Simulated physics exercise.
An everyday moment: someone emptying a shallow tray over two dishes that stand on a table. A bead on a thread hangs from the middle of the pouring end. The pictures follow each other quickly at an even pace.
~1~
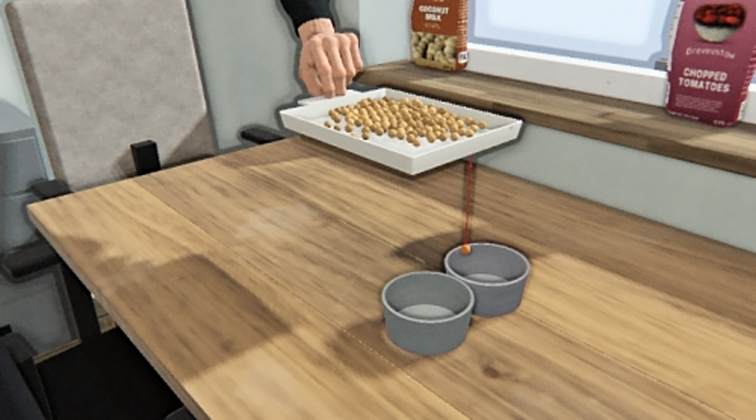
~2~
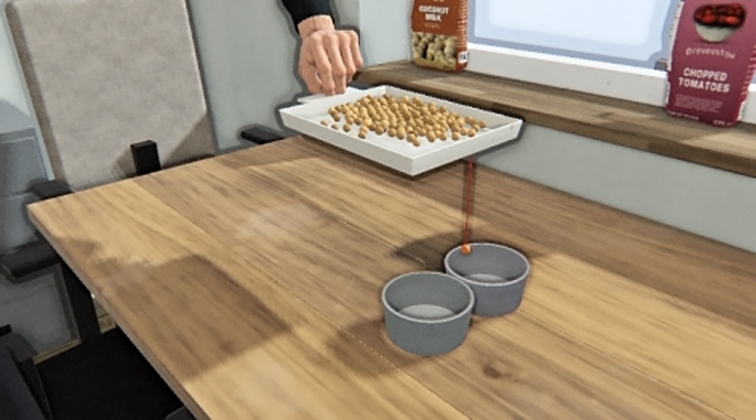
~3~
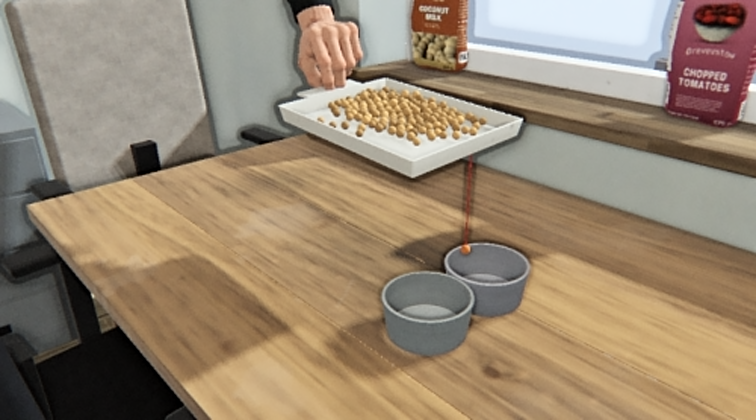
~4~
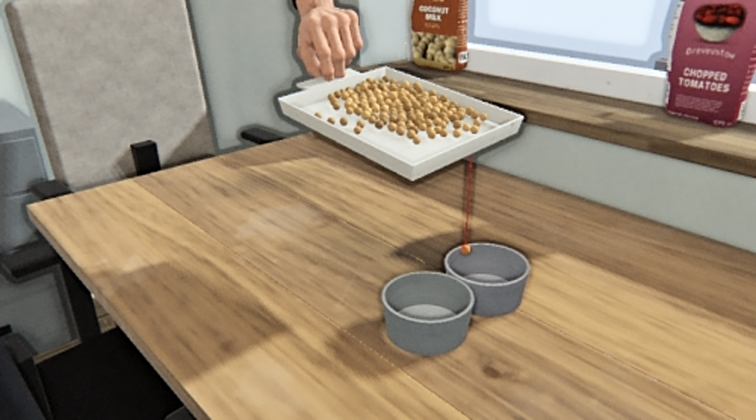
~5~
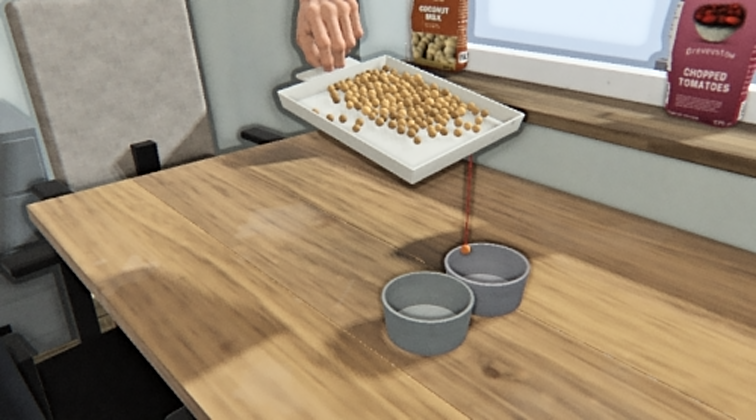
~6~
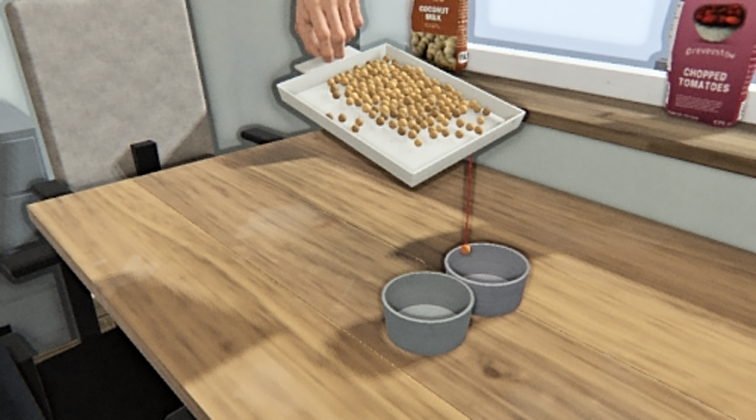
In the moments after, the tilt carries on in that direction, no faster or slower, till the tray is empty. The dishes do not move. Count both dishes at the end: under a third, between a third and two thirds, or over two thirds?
They take over two thirds between them.
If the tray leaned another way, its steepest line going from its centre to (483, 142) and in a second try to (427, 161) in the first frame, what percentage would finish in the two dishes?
Near 20 % and 80 %.
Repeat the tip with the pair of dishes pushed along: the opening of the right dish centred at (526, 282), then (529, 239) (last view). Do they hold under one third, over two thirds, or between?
One: Less than a third. Two: Below one third.
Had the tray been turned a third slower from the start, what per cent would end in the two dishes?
About 90 per cent.
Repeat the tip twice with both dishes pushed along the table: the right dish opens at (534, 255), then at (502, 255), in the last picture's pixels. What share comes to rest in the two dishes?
About 10 and 50 per cent.
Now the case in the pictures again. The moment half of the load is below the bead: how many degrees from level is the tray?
At about 90°.
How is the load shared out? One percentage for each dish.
About: Left dish 90, right dish 0 per cent.
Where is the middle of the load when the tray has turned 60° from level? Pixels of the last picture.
Close to (417, 153).
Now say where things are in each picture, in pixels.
The first frame shows corners of the pouring end (413, 156) and (517, 121), level; middle of the load (400, 120), round wooden beads; left dish (460, 329); right dish (519, 292); bead on its thread (465, 249).
The second frame shows corners of the pouring end (413, 156) and (517, 121), level; middle of the load (409, 117).
The third frame shows corners of the pouring end (413, 159) and (518, 119), tipped barely, lowest at the left corner; middle of the load (404, 106), just a few on the move.
The fourth frame shows corners of the pouring end (413, 163) and (519, 117), tipped a little, lowest at the left corner; middle of the load (404, 100), about a tenth on the move.
The fifth frame shows corners of the pouring end (413, 167) and (519, 114), tipped a little, lowest at the left corner; middle of the load (404, 95), about a tenth on the move.
The sixth frame shows corners of the pouring end (413, 171) and (520, 112), tipped clearly, lowest at the left corner; middle of the load (405, 92), the larger part on the move; left dish (460, 329); right dish (519, 292).
Just after the last frame, tray tipped steeply; the larger part on the tray; about a tenth in the left dish; just a few outside both; about a tenth in the air.
A moment on, tray tipped right over; about a tenth on the tray; the larger part in the left dish; about a tenth outside both; about a tenth in the air.
Further on, tray tipped past a quarter turn; almost all in the left dish; about a tenth outside both.
When it is over, tray tipped past a quarter turn; almost all in the left dish; not one in the right dish; about a tenth outside both.
